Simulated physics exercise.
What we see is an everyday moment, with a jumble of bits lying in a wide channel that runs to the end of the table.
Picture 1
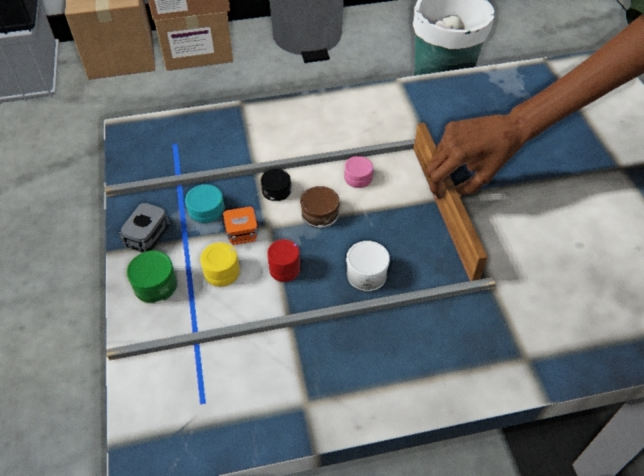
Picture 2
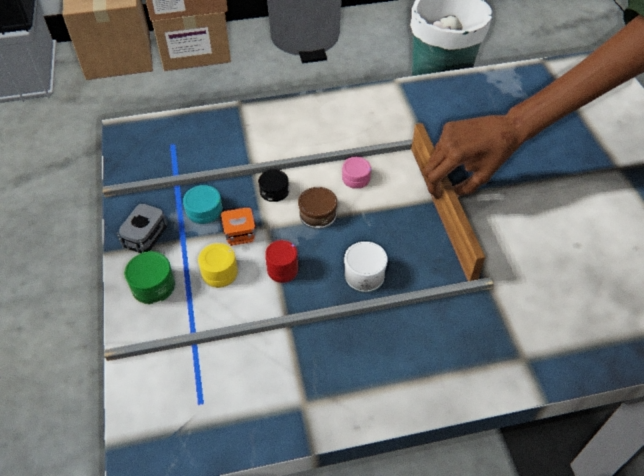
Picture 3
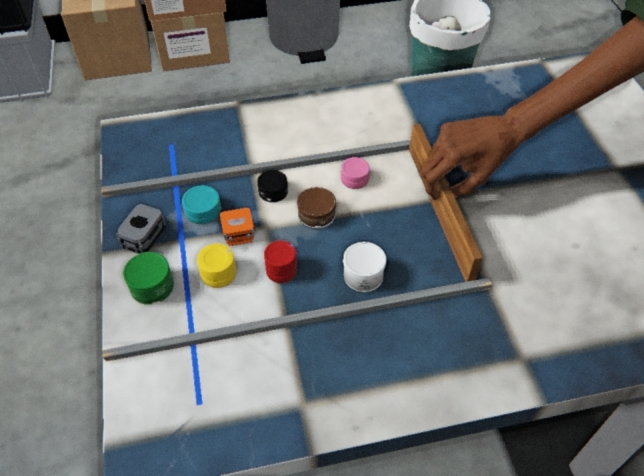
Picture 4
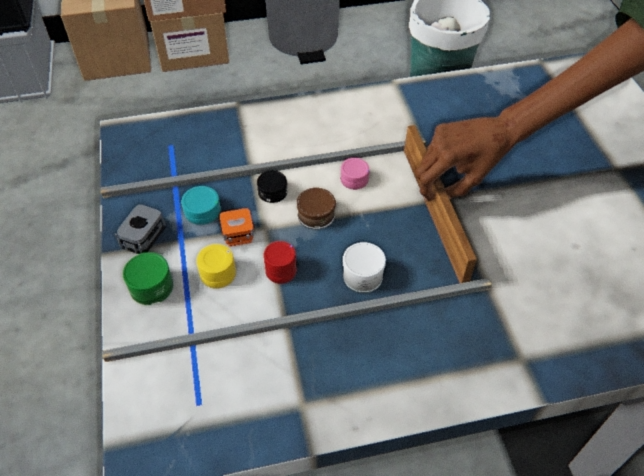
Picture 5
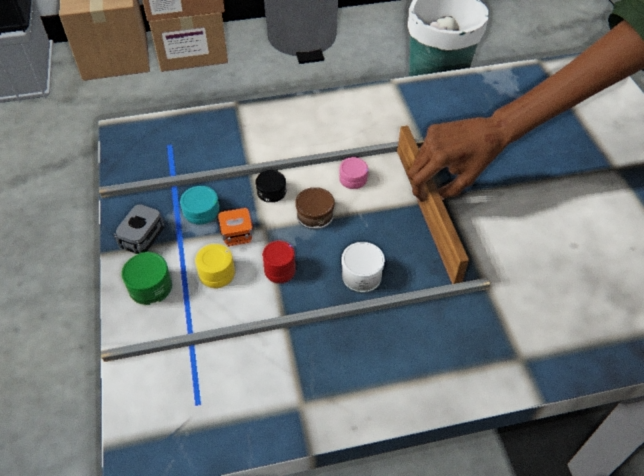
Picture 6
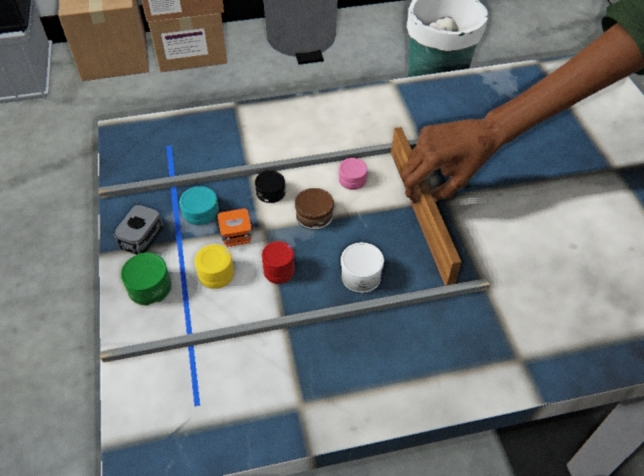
A hand slides a wooden board slightly left along the channel toward several small colourful objects.
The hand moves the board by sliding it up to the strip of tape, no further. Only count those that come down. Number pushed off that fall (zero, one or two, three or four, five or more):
Okay, so the number that tips off the end comes to just one or two, I'd say.
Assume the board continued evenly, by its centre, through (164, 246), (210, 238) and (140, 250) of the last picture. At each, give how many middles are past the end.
In order: 2, 0, 5.
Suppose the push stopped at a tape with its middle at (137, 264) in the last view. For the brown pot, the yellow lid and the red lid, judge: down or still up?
Brown pot stays put, yellow lid goes off, red lid stays put.
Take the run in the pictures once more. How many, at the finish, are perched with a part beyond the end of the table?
I'd put it at 1.
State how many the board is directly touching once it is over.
It touches 4.
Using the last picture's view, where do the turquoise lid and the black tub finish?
Final centres, first then second: (128, 223), (140, 198).
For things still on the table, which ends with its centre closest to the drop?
The grey case.
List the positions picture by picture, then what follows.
Grey case (145, 228); green tub (153, 278); turquoise lid (205, 204); board (447, 198); tape (187, 254), in the first frame.
Green tub (151, 278); orange case (239, 227), in the second frame.
Turquoise lid (202, 205); black tub (273, 186), in the third frame.
Grey case (141, 230); pink lid (355, 174), in the fourth frame.
Green tub (148, 279); brown pot (315, 208), in the fifth frame.
Grey case (139, 230); green tub (147, 279); turquoise lid (199, 206); board (422, 202); tape (181, 256), in the sixth frame.
Soon after, none off yet; grey case at rest near (139, 230); green tub at rest near (147, 279); turquoise lid at rest near (199, 206).
Then, none off yet; grey case at rest near (139, 230); green tub at rest near (147, 279); turquoise lid moved a little near (182, 211).
By the end, the number that fall off is one or two; fallen, green tub.
